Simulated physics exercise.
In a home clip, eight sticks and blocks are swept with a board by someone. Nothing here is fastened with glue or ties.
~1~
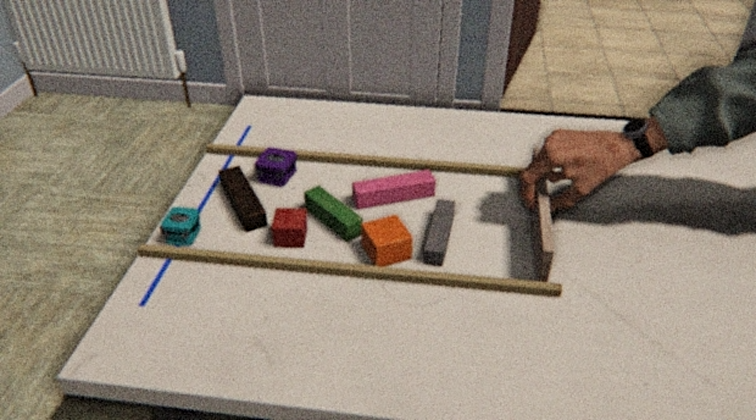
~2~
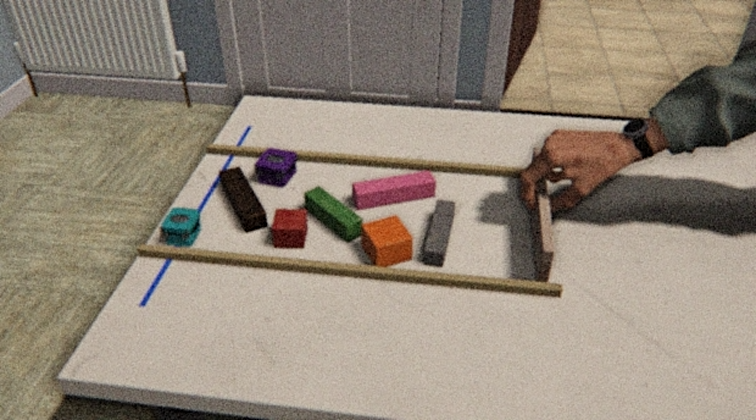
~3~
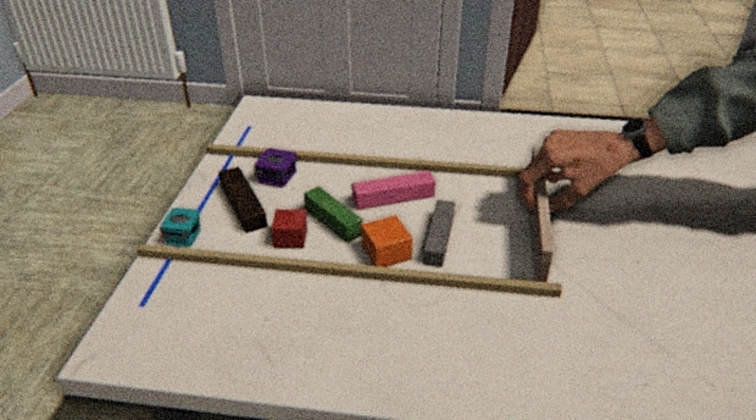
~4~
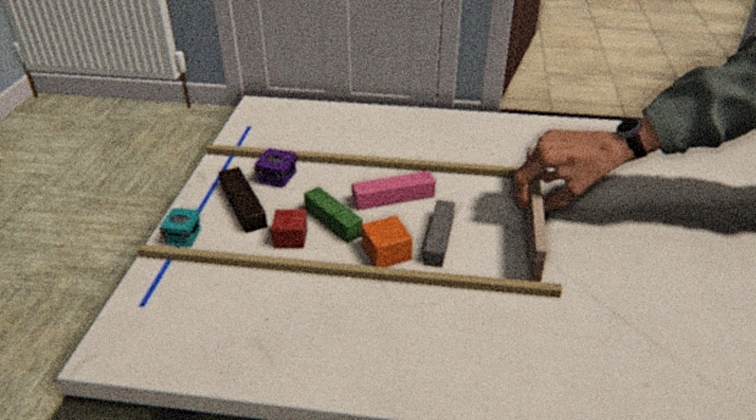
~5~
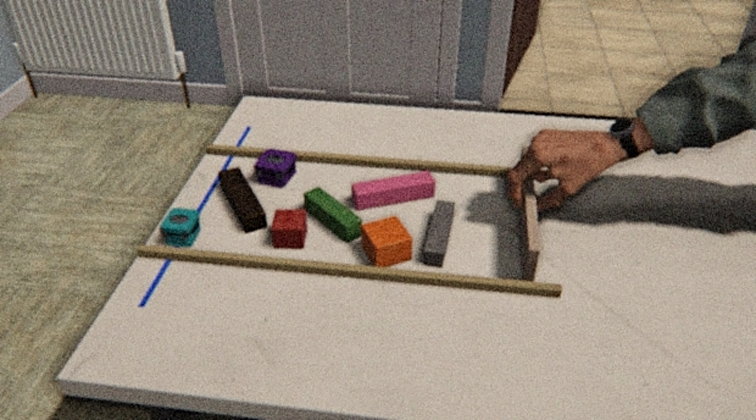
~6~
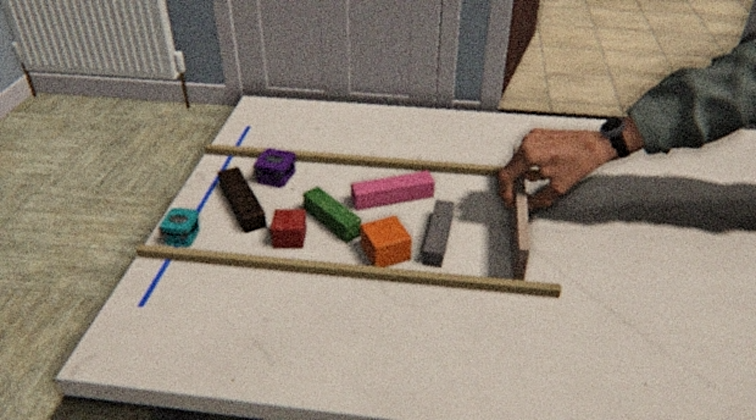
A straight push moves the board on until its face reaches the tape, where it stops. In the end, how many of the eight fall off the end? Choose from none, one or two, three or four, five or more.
Final count: Five or more.
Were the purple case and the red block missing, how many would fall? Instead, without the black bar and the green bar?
4, then 4.
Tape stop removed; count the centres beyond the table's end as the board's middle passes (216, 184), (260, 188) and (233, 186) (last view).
4, 2, 4.
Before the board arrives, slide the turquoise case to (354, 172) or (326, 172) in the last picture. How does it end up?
Lab note - turquoise case, try one keeps its place, try two keeps its place.
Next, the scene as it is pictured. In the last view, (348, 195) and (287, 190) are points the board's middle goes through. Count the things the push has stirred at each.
Counts: 6, 8.
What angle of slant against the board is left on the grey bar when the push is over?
Angle: Roughly 0 degrees.
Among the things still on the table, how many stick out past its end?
As for overhanging, the count is 0.
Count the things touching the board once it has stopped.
It's 1.
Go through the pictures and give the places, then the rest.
Turquoise case (182, 227); black bar (242, 198); purple case (277, 168); board (540, 211); tape (205, 199), in the first frame.
Black bar (243, 198); grey bar (440, 232), in the second frame.
Purple case (277, 168); pink bar (394, 190), in the third frame.
Turquoise case (182, 228); green bar (333, 214), in the fourth frame.
Black bar (242, 198); orange block (386, 242), in the fifth frame.
Turquoise case (181, 228); black bar (241, 198); purple case (276, 168); board (518, 209); tape (204, 200), in the sixth frame.
Early on, none off yet; turquoise case at rest near (181, 228); black bar at rest near (241, 198); purple case at rest near (276, 168).
A while later, none off yet; turquoise case at rest near (181, 228); black bar travelled a little near (228, 199); purple case at rest near (276, 167).
Further along, none off yet; turquoise case leaning well over near (131, 236); black bar leaning well over near (151, 205); purple case travelled about its own width near (241, 160).
Finally, the number that fall off is five or more; lost, orange block, pink bar, green bar, red block, purple case, black bar and turquoise case.
